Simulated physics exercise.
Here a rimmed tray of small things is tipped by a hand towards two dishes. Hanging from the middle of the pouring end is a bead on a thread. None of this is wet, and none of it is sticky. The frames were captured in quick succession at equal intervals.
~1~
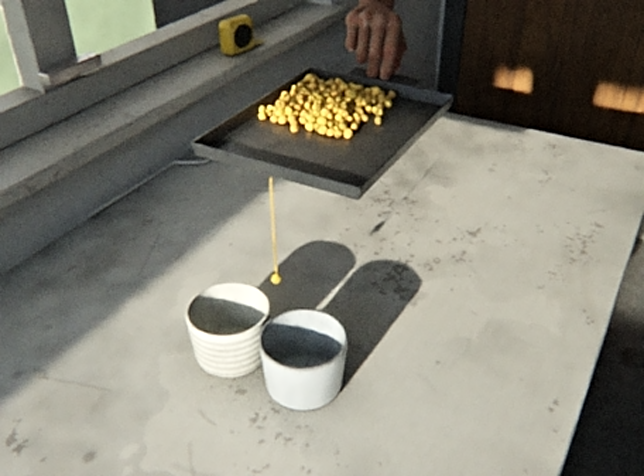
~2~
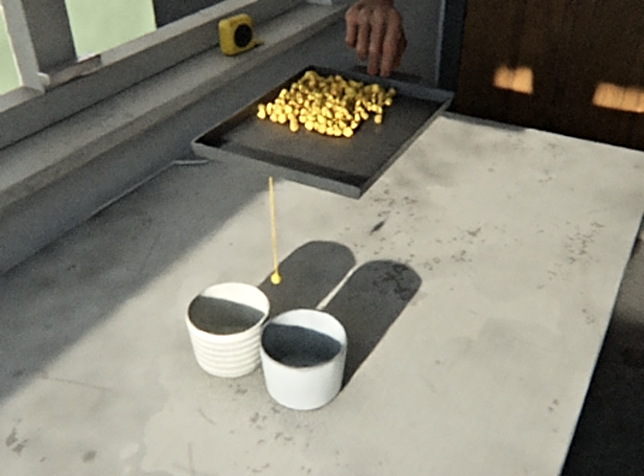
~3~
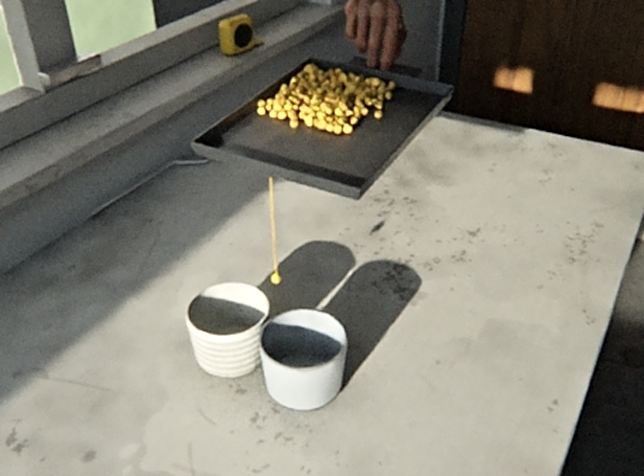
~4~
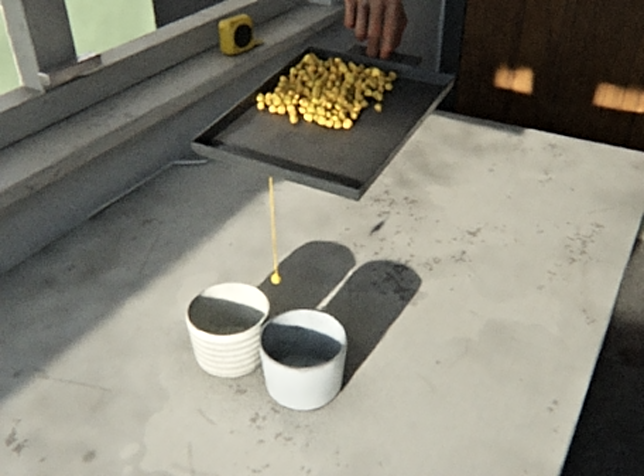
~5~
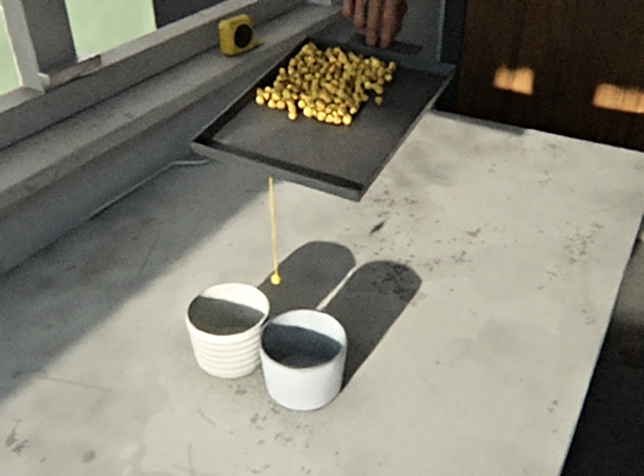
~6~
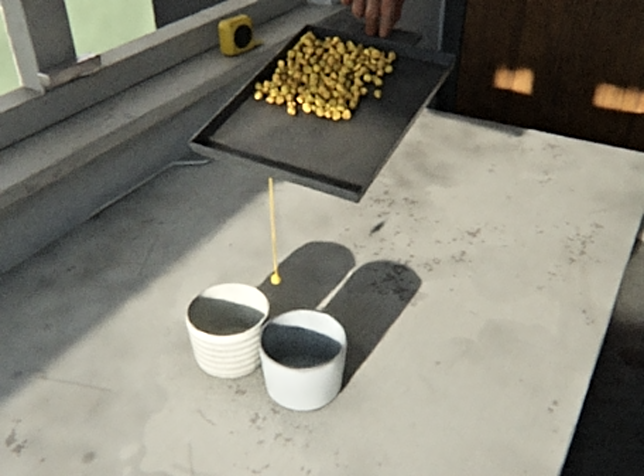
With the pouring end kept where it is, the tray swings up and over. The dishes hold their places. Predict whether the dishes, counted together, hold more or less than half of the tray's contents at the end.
So the dishes get the majority of the load, I reckon.
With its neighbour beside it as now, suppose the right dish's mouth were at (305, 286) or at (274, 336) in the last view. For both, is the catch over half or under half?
Taking the tries in order: A minor share, followed by a major share.
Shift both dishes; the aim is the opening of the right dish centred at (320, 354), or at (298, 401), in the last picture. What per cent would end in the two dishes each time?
It would be roughly 60 per cent, followed by roughly 0 per cent.
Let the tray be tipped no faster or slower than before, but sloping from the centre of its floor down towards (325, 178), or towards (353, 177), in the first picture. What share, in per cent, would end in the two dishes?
Respectively close to 50 and 10 in a hundred.
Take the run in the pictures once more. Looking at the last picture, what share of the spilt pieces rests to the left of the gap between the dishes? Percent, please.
Estimate: About 50 in every hundred.
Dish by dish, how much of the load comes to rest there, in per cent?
I'd say some 40 in a hundred wind up in the left dish, and some 40 in a hundred in the right.
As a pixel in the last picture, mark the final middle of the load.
Around (277, 367), give or take.
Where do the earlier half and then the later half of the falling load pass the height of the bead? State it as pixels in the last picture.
Earlier half at (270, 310), later half at (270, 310).
Soon, tray tipped steeply; most on the tray; a stray few in the right dish; a stray few in the left dish; a stray few outside both; a small part in the air.
A while on, tray tipped right over; most on the tray; a small part in the right dish; a small part in the left dish; a small part outside both; a stray few in the air.
Towards the end, tray tipped past a quarter turn; about a third in the right dish; about a third in the left dish; about a quarter outside both.
Finally, tray tipped past a quarter turn; about a third in the right dish; about a third in the left dish; about a quarter outside both.
